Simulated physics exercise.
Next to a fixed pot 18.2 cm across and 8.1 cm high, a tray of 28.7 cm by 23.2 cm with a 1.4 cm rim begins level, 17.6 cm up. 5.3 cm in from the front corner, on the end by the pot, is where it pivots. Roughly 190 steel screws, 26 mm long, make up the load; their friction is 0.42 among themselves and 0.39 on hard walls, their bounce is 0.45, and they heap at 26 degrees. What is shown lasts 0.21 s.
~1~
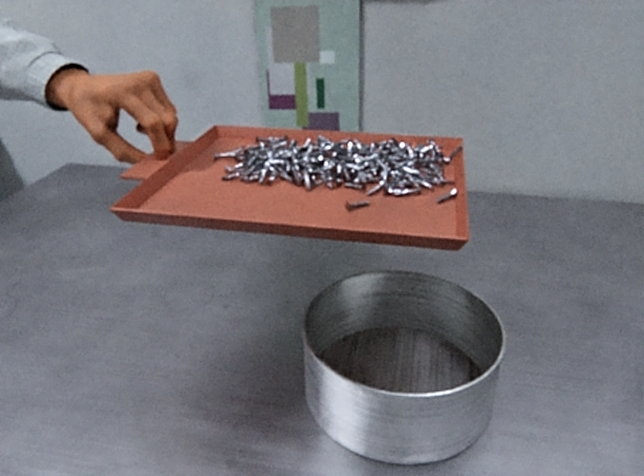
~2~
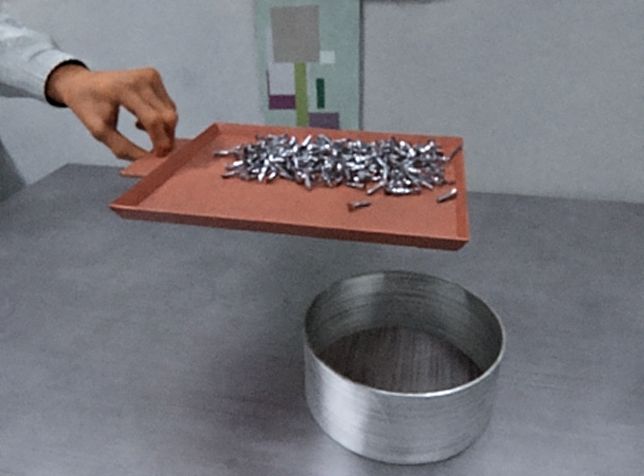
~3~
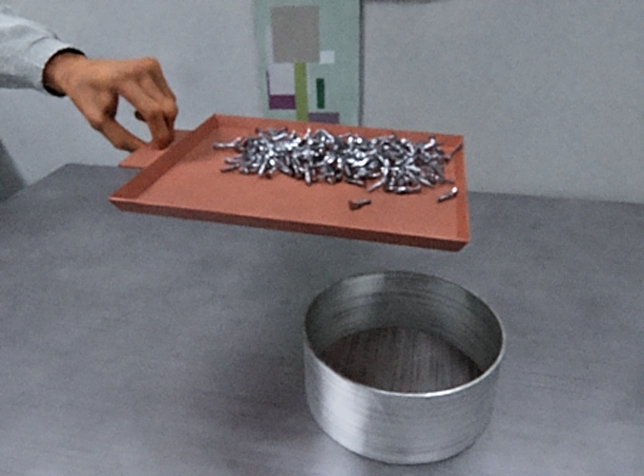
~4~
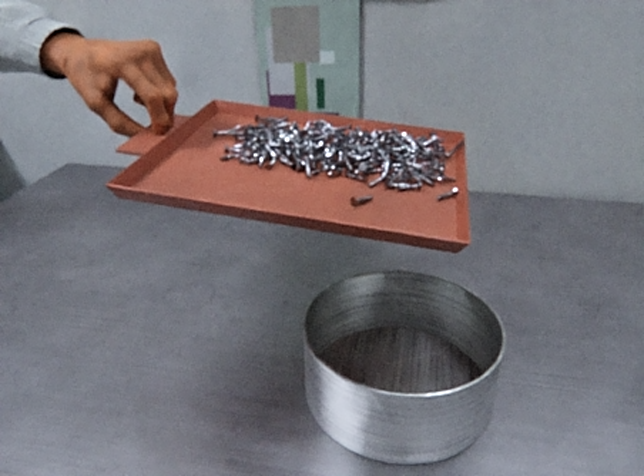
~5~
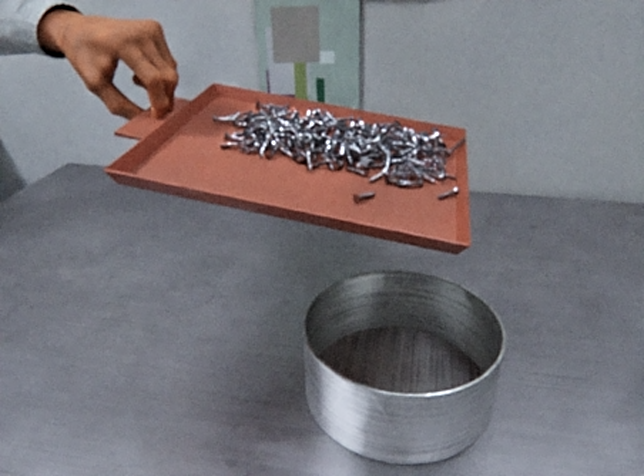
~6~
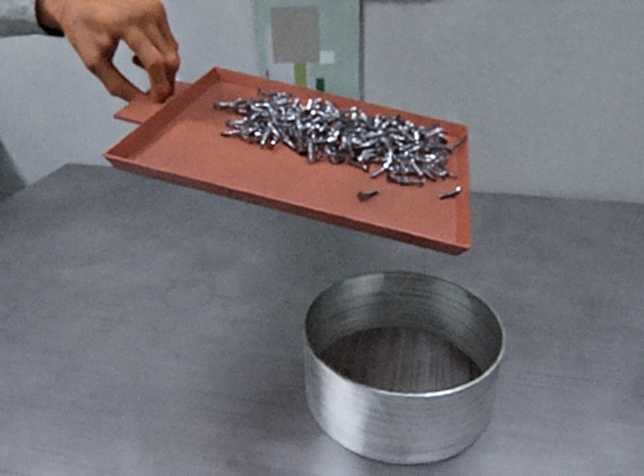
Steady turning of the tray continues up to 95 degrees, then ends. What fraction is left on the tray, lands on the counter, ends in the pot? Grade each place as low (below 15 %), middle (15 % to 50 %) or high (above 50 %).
Left on the tray - low; counter - high; pot - middle.
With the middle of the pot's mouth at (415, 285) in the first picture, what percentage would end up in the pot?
I'd put it at around 5 per cent.
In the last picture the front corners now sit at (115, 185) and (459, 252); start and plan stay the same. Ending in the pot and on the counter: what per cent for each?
Pot 65; counter 35.
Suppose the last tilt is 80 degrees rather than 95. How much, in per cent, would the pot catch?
In that case some 25 per cent.
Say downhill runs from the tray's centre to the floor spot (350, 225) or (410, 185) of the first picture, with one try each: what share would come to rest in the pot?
Roughly 65 per cent on the first try and 10 per cent on the second.
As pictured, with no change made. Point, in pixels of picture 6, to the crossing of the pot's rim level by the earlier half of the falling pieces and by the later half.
Roughly (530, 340) to begin with, later roughly (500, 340).
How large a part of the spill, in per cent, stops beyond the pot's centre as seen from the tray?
100 %.
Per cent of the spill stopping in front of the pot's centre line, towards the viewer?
About 60 per cent.
Then, 0.49 s after the last picture, tilt 52 degrees; the tray holds 95 %, the pot 0 %.
Then, 0.82 s after the last picture, tilt 78 degrees; the tray holds 10 %, the pot 15 %.
Then, 1.24 s after the last picture, tilt 95 degrees; the tray holds 0 %, the pot 25 %.
In the end, tray 0 %, counter 75 %, pot 25 %.
